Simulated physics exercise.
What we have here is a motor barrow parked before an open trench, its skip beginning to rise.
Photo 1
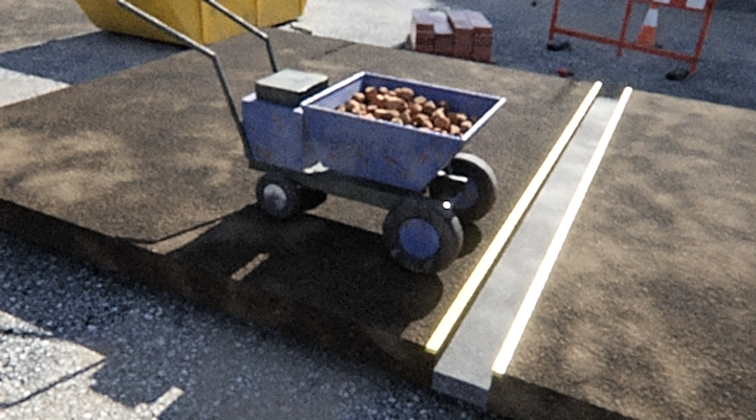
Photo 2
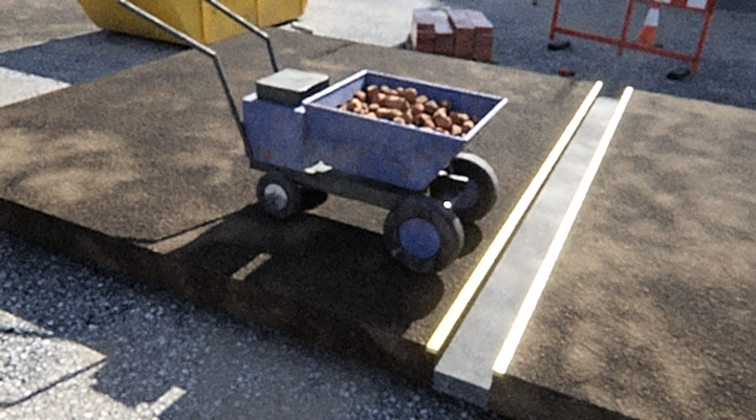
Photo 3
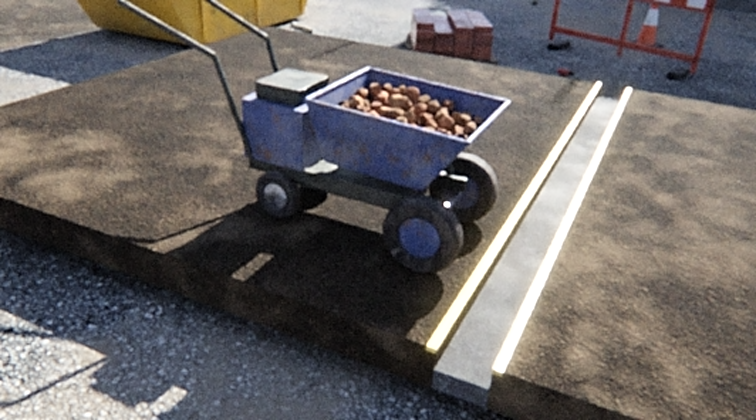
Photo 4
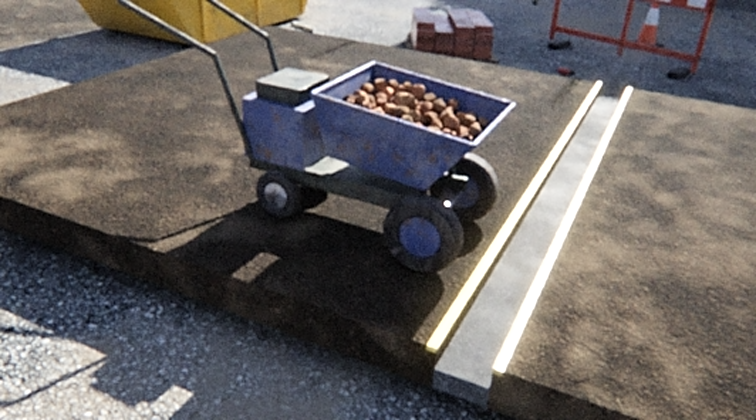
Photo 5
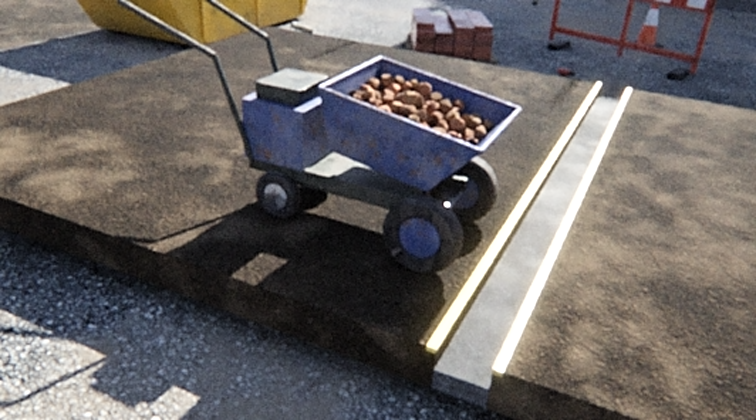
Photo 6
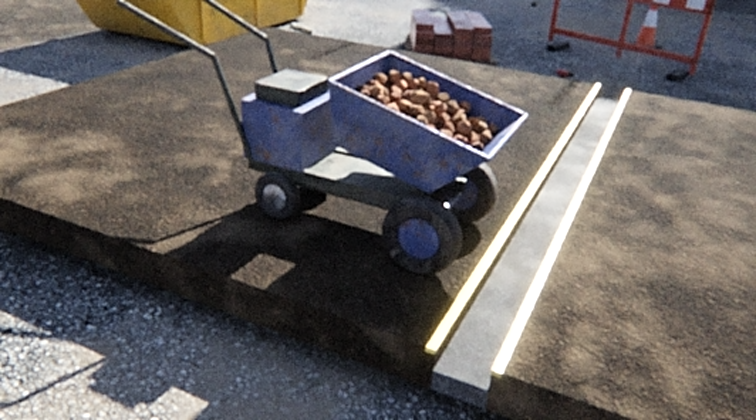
Blue skip of a small motor barrow tilting gradually forward to the right with its brown clods, wheels still beside a narrow trench.
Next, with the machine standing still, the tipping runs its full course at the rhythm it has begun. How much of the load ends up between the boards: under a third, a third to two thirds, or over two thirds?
Under a third.
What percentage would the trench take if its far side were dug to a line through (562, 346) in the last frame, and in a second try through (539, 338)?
60 and 40 percent.
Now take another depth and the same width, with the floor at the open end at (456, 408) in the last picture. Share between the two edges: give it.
10 per cent, roughly.
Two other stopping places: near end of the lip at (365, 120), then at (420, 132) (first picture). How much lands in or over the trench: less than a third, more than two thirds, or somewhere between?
In the first case between a third and two thirds, in the second case in the middle band.
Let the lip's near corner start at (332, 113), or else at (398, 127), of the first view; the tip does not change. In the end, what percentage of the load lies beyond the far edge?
First spot 0 per cent, second spot 20 per cent.
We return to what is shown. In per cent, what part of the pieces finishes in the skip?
About 15 %.
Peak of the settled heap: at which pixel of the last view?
At about (569, 256).
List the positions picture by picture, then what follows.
In the first frame, lip of the skip at (462, 141), level; top of the load at (399, 107), clay clods; first edge of the trench at (455, 310); far edge at (517, 330), the trench under half as wide as the skip, and about half as deep as wide.
In the second frame, lip of the skip at (464, 142), level; top of the load at (401, 106).
In the third frame, lip of the skip at (467, 143), tipped barely; top of the load at (403, 104).
In the fourth frame, lip of the skip at (474, 146), tipped a little; top of the load at (396, 107).
In the fifth frame, lip of the skip at (480, 152), tipped a little; top of the load at (388, 102).
In the sixth frame, lip of the skip at (488, 159), tipped a little; top of the load at (396, 99); first edge of the trench at (454, 311); far edge at (516, 331).
Soon, skip tipped steeply; all in the skip.
A while on, skip tipped steeply; nearly all in the skip; a small part beyond it; a stray few falling.
Towards the end, skip tipped right over; about a third in the skip; a stray few in or heaped over the trench; about two thirds beyond it; a stray few falling.
Finally, skip tipped right over; a small part in the skip; a small part in or heaped over the trench; most beyond it.
